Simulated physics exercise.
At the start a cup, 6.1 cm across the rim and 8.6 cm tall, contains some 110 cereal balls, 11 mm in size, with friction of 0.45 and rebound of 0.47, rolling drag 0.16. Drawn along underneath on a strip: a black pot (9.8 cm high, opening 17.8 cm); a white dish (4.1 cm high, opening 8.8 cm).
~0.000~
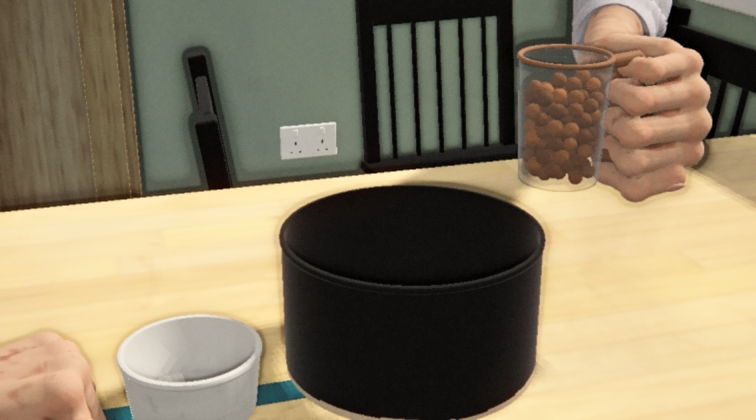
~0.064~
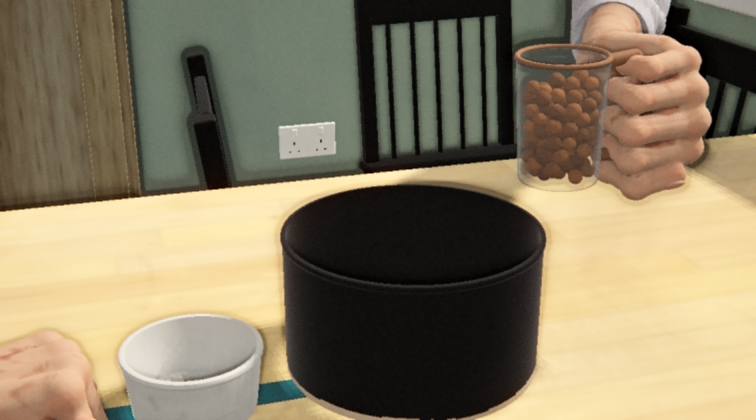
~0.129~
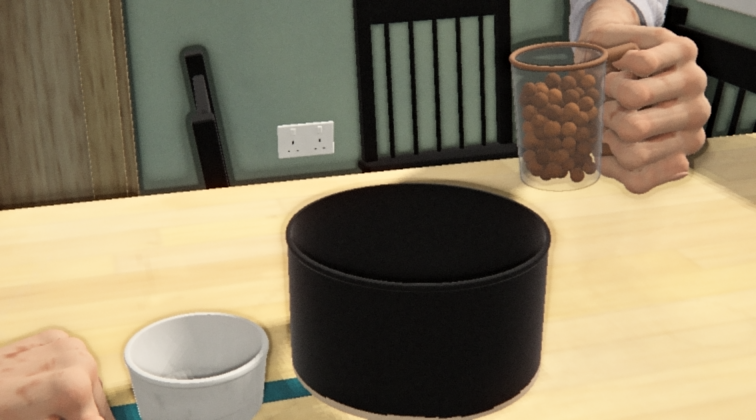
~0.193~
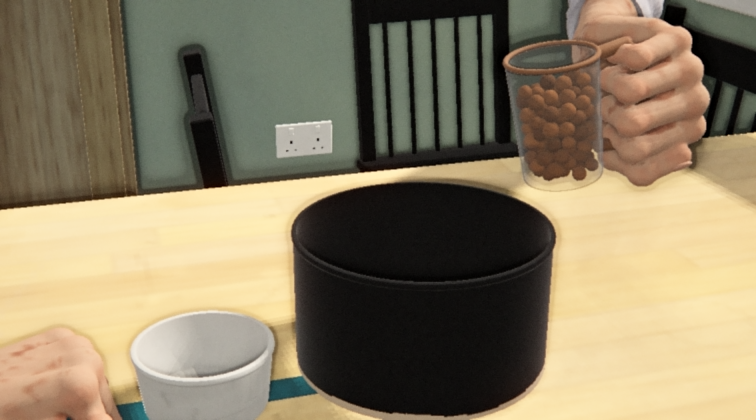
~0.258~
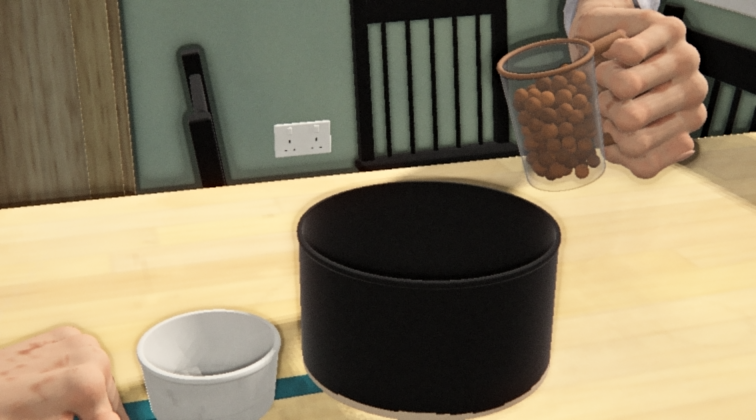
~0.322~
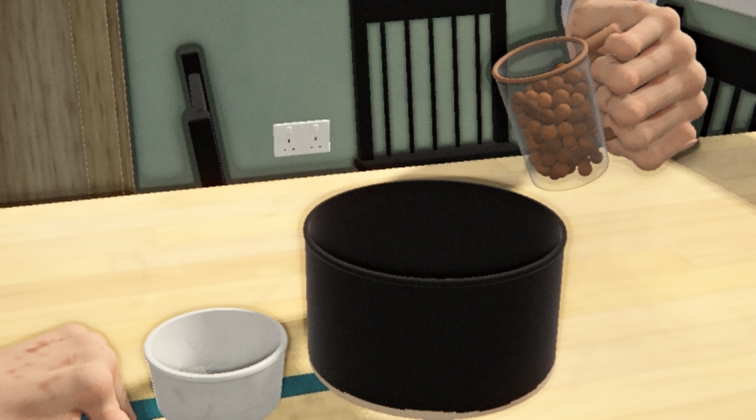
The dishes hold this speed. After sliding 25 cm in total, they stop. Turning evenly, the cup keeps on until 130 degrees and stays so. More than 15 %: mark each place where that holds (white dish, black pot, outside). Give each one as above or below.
White dish - below; black pot - above; outside - below.
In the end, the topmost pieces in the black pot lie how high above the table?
Roughly 2.5 cm.
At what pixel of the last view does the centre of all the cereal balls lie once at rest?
Roughly at pixel (654, 307).
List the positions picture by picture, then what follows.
Cup at (564, 87); tilt 0 degrees; dishes slid 0.0 cm; lip at (525, 60); top of the load at (573, 85); black pot at (412, 230); white dish at (190, 347), in the first picture.
Cup at (562, 87); tilt 1 degrees; dishes slid 0.2 cm; lip at (522, 61); top of the load at (572, 85), in the second picture.
Cup at (559, 88); tilt 5 degrees; dishes slid 0.6 cm; low side left; lip at (517, 64); top of the load at (568, 84), in the third picture.
Cup at (555, 90); tilt 10 degrees; dishes slid 1.1 cm; low side left; lip at (510, 68); top of the load at (562, 83), in the fourth picture.
Cup at (551, 93); tilt 15 degrees; dishes slid 1.6 cm; low side left; lip at (504, 73); top of the load at (543, 84), in the fifth picture.
Cup at (549, 94); tilt 20 degrees; dishes slid 2.2 cm; low side left; lip at (500, 78); top of the load at (556, 84); black pot at (434, 224); white dish at (216, 340). It turns about 75 degrees a second, in the sixth picture.
After 1.31 s, tilt 95 degrees; cup 100 %; middle of all pieces on or above the table near (562, 118).
Then, at 2.13 s, tilt 130 degrees; black pot 90 %, white dish 10 %; middle of all pieces on or above the table near (544, 320).
After 2.88 s, tilt 130 degrees; black pot 90 %, white dish 10 %; middle of all pieces on or above the table near (613, 310).
Then, at 3.60 s, tilt 130 degrees; black pot 90 %, white dish 10 %; middle of all pieces on or above the table near (641, 306).
By 3.8 s all is still; black pot 90 %, cup 0 %, outside 5 %, white dish 10 %.
